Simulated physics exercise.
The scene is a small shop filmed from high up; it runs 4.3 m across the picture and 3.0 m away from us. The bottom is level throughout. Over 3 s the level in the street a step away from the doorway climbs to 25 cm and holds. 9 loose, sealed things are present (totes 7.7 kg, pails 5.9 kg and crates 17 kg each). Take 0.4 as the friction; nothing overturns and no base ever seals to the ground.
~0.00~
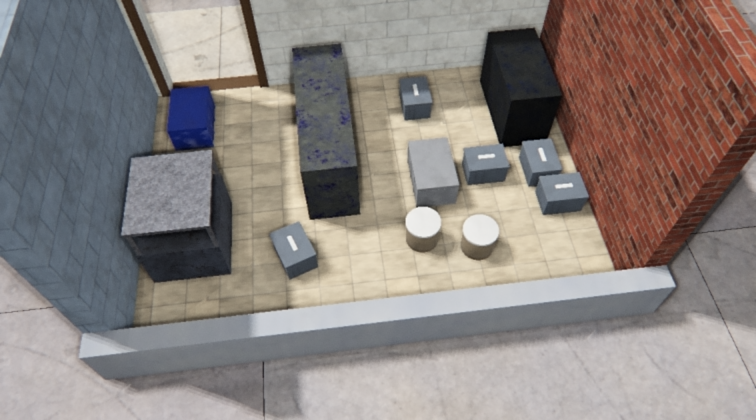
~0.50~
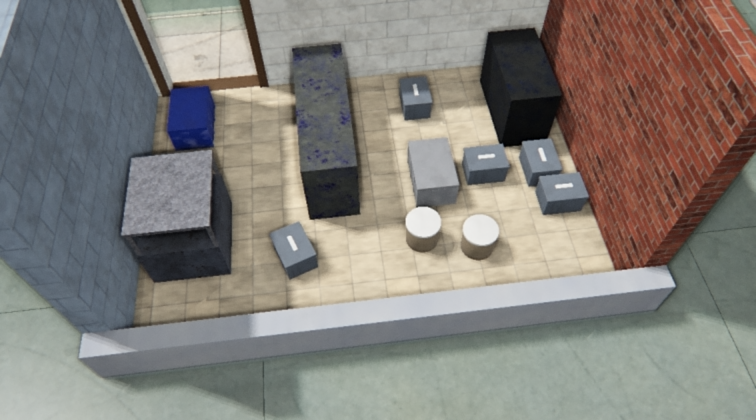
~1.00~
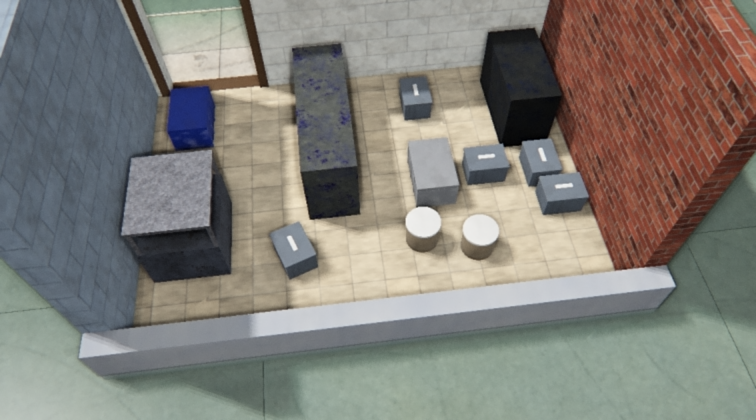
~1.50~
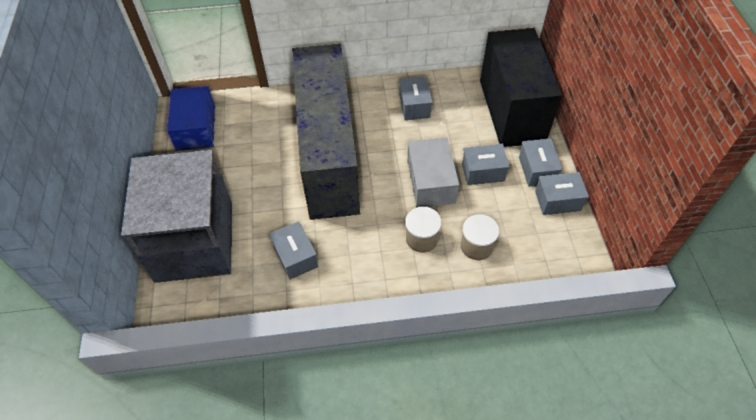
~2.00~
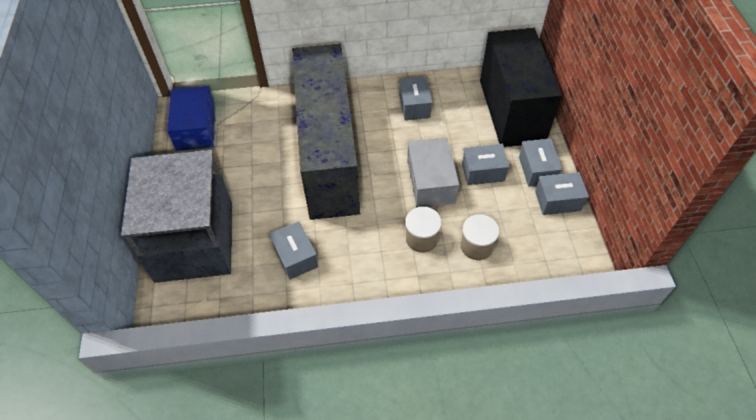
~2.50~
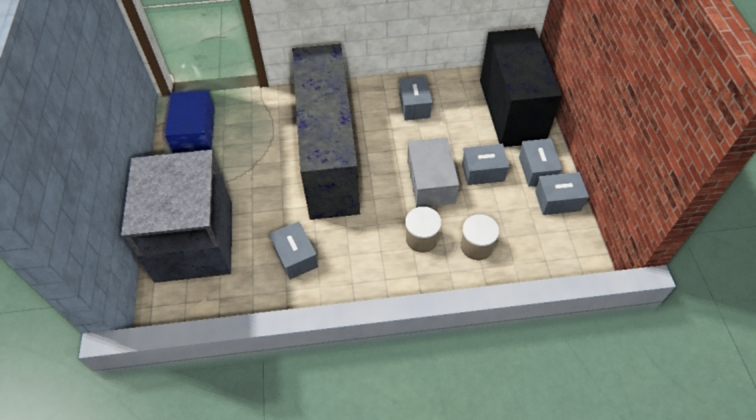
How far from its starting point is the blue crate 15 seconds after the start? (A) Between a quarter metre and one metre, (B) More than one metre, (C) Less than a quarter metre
B, more than one metre.
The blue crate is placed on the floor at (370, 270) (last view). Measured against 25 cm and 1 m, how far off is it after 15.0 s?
It creeps a little.
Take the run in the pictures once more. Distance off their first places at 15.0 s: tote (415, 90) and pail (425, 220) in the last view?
Respectively 50 and 80 cm.
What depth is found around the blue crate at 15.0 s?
Depth: About 15 cm.
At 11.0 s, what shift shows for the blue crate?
By that time, close to 400 cm.
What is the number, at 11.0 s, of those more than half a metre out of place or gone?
It comes to 5.
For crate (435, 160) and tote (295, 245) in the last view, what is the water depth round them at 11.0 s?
I'd estimate 6 cm for the first and 8 cm for the second.
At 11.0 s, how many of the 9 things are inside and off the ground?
Total: 8.
After 3.5 s the blue crate is near (177, 162), 0.7 m from its start, aground; 0 afloat.
After 6.8 s the blue crate is near (257, 156), 1.1 m from its start, afloat; 1 afloat.
After 11.0 s the blue crate is near (573, 202), 4.0 m from its start, afloat; 8 afloat.
After 15.0 s the blue crate is near (438, 176), 2.7 m from its start, afloat; 9 afloat.
